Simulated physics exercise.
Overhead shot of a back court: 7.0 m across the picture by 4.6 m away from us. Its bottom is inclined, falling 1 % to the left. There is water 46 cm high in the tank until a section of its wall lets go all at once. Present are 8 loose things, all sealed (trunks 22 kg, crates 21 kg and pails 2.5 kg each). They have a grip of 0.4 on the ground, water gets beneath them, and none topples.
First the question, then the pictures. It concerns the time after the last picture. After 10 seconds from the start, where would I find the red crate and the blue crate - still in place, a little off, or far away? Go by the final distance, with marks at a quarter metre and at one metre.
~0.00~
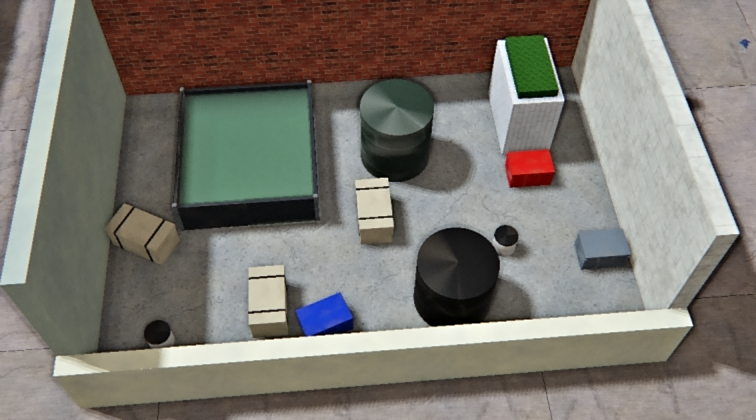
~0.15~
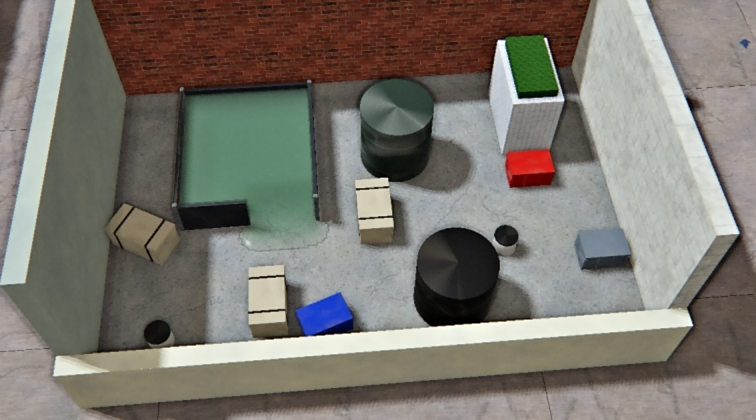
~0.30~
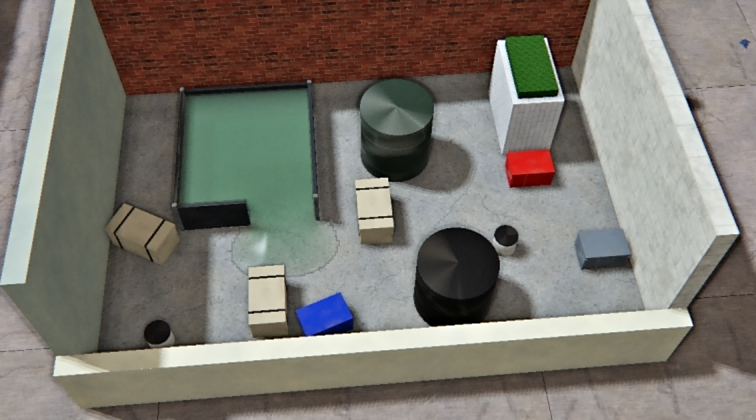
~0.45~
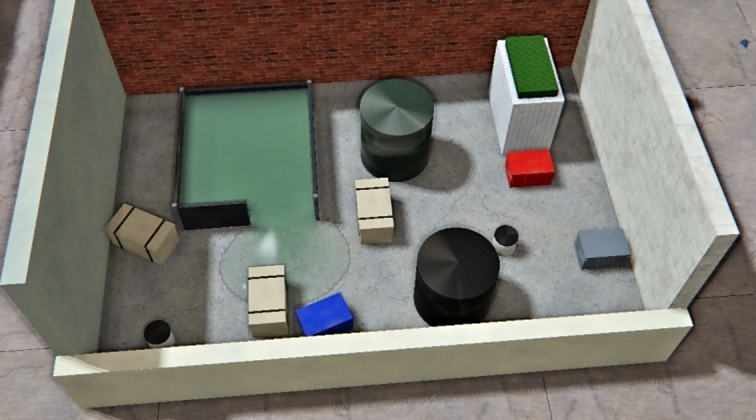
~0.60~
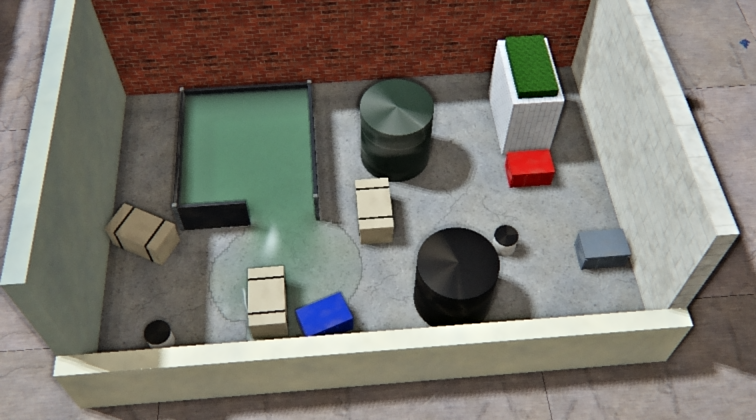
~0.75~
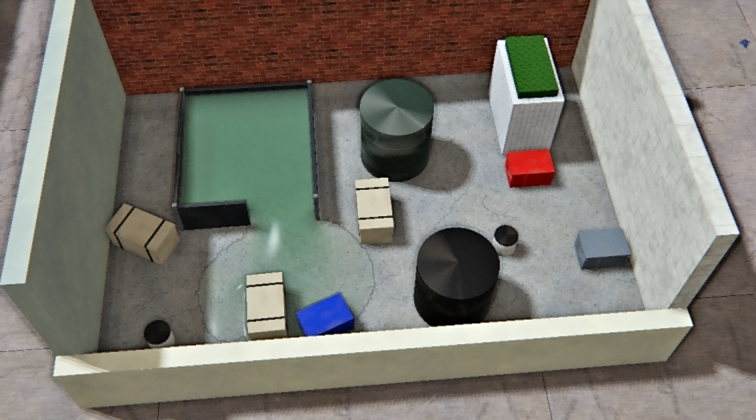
Red crate - still in place; blue crate - far away.
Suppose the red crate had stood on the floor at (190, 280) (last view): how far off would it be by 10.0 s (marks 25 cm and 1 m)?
Outcome: It sits still.
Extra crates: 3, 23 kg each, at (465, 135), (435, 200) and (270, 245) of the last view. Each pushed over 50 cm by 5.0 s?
Order as asked - not as far, not as far, farther.
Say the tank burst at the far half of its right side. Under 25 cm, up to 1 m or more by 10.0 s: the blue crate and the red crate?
Well, the blue crate basically stays there and the red crate basically stays there.
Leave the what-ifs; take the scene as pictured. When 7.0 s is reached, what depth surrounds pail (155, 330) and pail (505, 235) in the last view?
I'd estimate 8 cm for the first and 4 cm for the second.
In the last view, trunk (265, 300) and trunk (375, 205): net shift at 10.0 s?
Lab note - net shifts in turn: 300 cm; 10 cm.
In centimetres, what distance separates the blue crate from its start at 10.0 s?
Roughly 200 centimetres.
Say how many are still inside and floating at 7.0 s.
At that point I count 4.
After 2.0 s the red crate is near (531, 162), 0.0 m from its start, aground; the blue crate is near (355, 327), 0.4 m from its start, afloat; 3 afloat.
After 4.5 s the red crate is near (531, 162), 0.0 m from its start, aground; the blue crate is near (392, 262), 1.1 m from its start, afloat; 3 afloat.
After 7.0 s the red crate is near (531, 162), 0.0 m from its start, aground; the blue crate is near (429, 220), 1.9 m from its start, aground; 4 afloat.
After 10.0 s the red crate is near (531, 162), 0.0 m from its start, aground; the blue crate is near (429, 220), 1.9 m from its start, aground; 4 afloat.
